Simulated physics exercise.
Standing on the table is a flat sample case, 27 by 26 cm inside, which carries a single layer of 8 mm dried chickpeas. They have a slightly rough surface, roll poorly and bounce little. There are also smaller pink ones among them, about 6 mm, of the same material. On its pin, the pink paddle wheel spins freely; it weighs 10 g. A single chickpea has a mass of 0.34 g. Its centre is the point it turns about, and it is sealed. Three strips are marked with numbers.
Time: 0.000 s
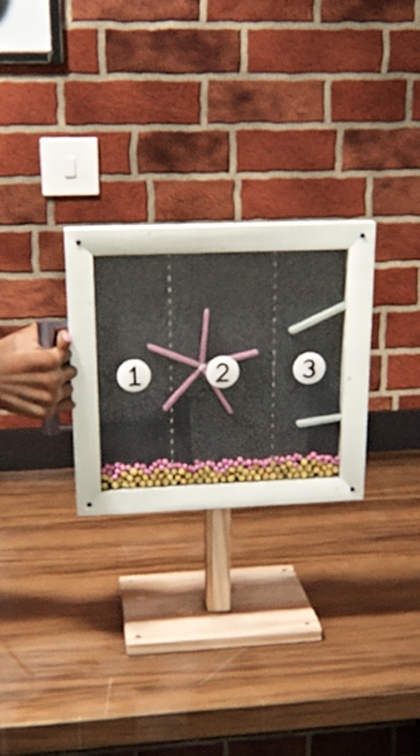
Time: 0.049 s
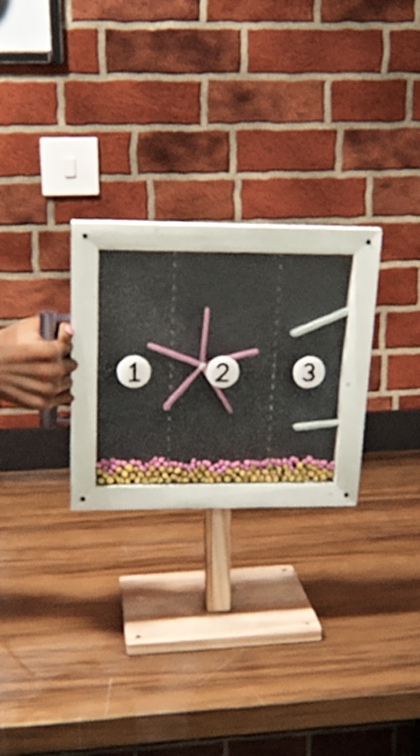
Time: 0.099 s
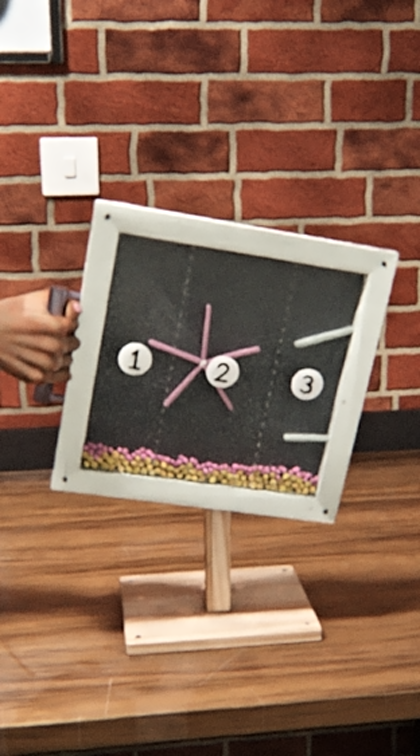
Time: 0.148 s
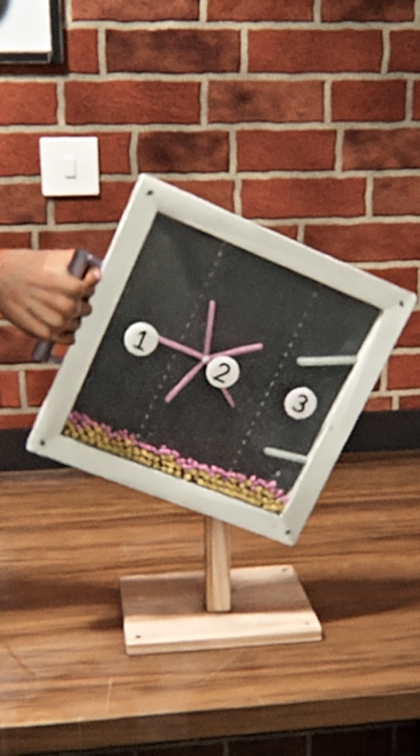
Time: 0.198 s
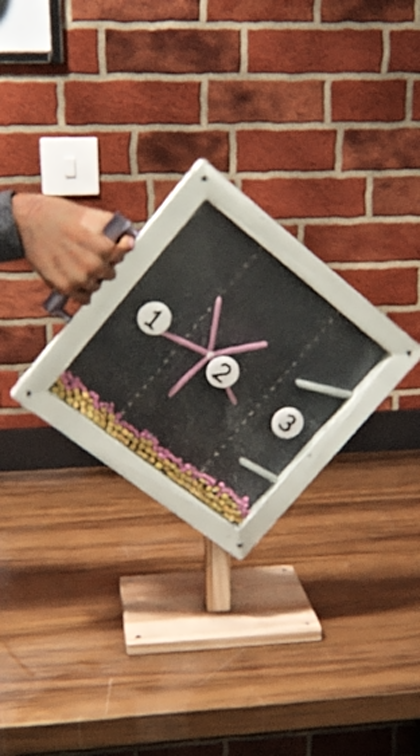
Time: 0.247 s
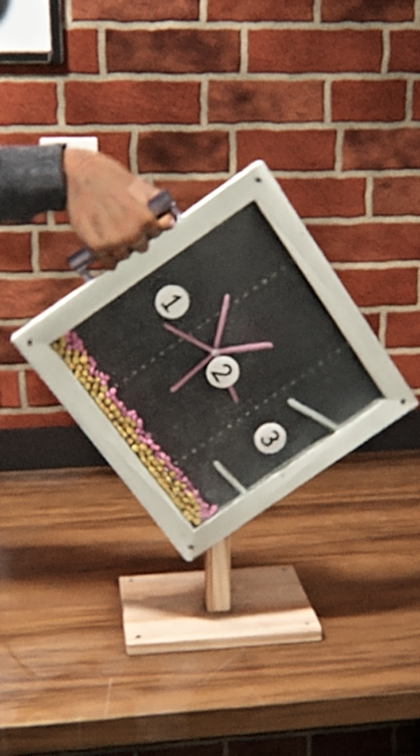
Square framed case of yellow and pink pieces turning clockwise on its wooden stand as a hand grips the side handle.
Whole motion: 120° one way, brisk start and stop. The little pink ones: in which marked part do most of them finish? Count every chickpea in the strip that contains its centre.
Most finish in 3.
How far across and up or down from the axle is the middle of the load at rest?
Offset approx. 9 cm left, 8 cm below.
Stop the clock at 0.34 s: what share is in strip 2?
45 percent.
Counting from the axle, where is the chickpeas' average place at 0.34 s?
11 cm left, 3 cm below.
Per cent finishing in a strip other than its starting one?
Moved: Close to 70 %.
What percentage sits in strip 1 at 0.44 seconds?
Share: Close to 10 percent.
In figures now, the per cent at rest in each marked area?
Strip 1 0, strip 2 0, strip 3 100.
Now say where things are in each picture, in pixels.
The first picture shows level; about 140 chickpeas; chickpeas centred (222, 470); top one (159, 462); pink paddle wheel (202, 366); no. 1 (134, 376), no. 2 (223, 372), no. 3 (309, 368).
The second picture shows turned 3° clockwise; chickpeas centred (218, 470); top one (103, 462).
The third picture shows turned 11° clockwise; chickpeas centred (204, 469); top one (90, 445); wall ends (286, 438), (297, 344).
The fourth picture shows turned 25° clockwise; chickpeas centred (182, 465); top one (76, 414); pink paddle wheel (206, 358).
The fifth picture shows turned 40° clockwise; chickpeas centred (158, 453); top one (69, 374).
The sixth picture shows turned 56° clockwise; chickpeas centred (138, 435); top one (67, 333); pink paddle wheel (215, 352); no. 1 (172, 302), no. 2 (223, 372), no. 3 (270, 438).
After 0.34 s, it stands 85° clockwise; the chickpeas' middle is 11 cm left of and 3 cm below the centre; no. 1, 20 %, no. 2, 45 %, no. 3, 35 %; small ones, no. 1, 20 %, no. 2, 40 %, no. 3, 35 %.
After 0.44 s, it stands 113° clockwise; the chickpeas' middle is 11 cm left of and level with the centre; no. 1, 10 %, no. 2, 40 %, no. 3, 50 %; small ones, no. 1, 10 %, no. 2, 30 %, no. 3, 60 %.
After 0.52 s, it stands 120° clockwise; the chickpeas' middle is 10 cm left of and 2 cm below the centre; no. 1, 5 %, no. 2, 30 %, no. 3, 65 %; small ones, no. 2, 20 %, no. 3, 80 %.
Settled by 4.2 s, it stands 120° clockwise; no. 1, 0 %, no. 2, 0 %, no. 3, 100 %; small ones, no. 3, 100 %.
